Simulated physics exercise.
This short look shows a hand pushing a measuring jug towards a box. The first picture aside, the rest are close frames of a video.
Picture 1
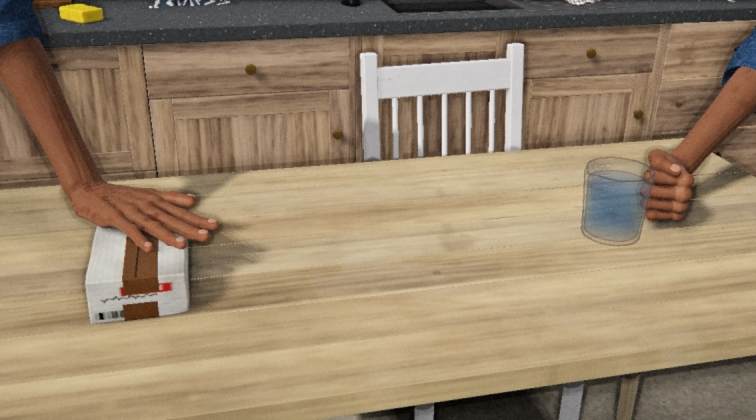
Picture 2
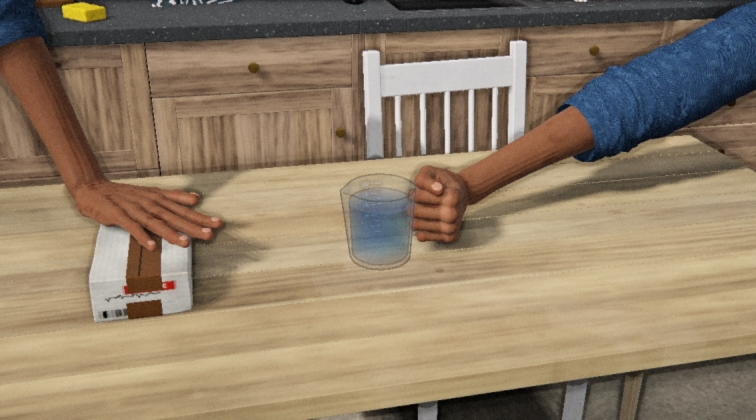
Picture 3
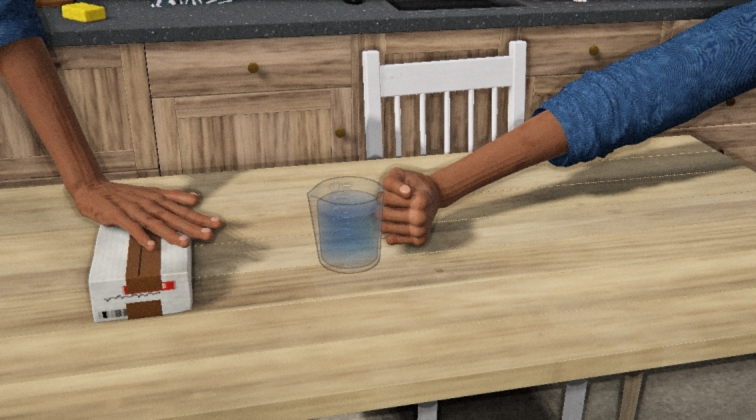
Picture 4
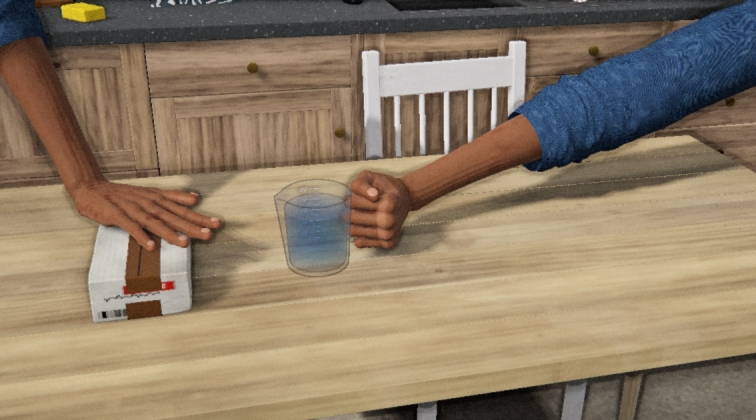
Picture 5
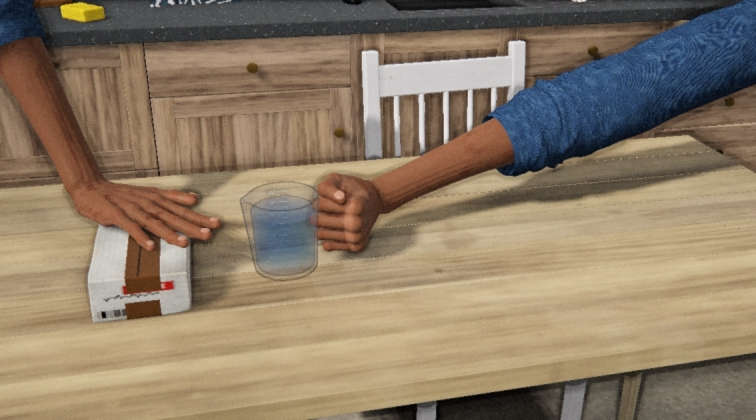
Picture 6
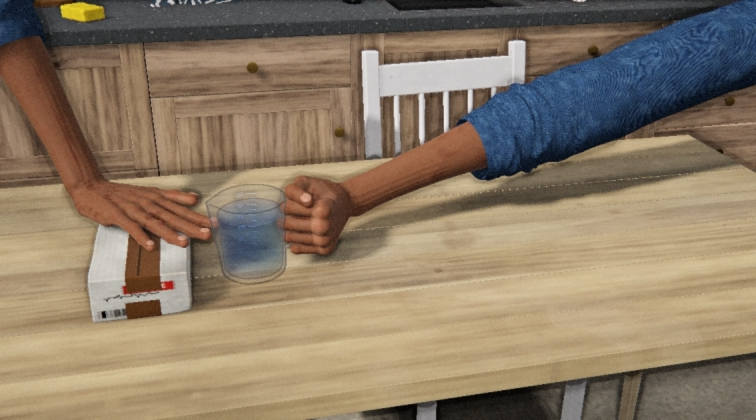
The clip opens with one hand resting on a small white box at the left of a wooden table, while another hand holds a clear measuring jug of blue liquid at the right. The right hand then slides the jug leftward across the table, steadily closing the gap until it is beside the box.
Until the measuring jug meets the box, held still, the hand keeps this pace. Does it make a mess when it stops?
Yes, some slops over.
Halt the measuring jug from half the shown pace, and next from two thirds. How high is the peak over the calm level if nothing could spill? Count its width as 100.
Roughly 25 and 35 percent.
A moment on, the measuring jug meets the box.
Further on, the dyed water surges up the wall; a puddle lies under it.
When it is over, the measuring jug stands at the box; a puddle lies under it.
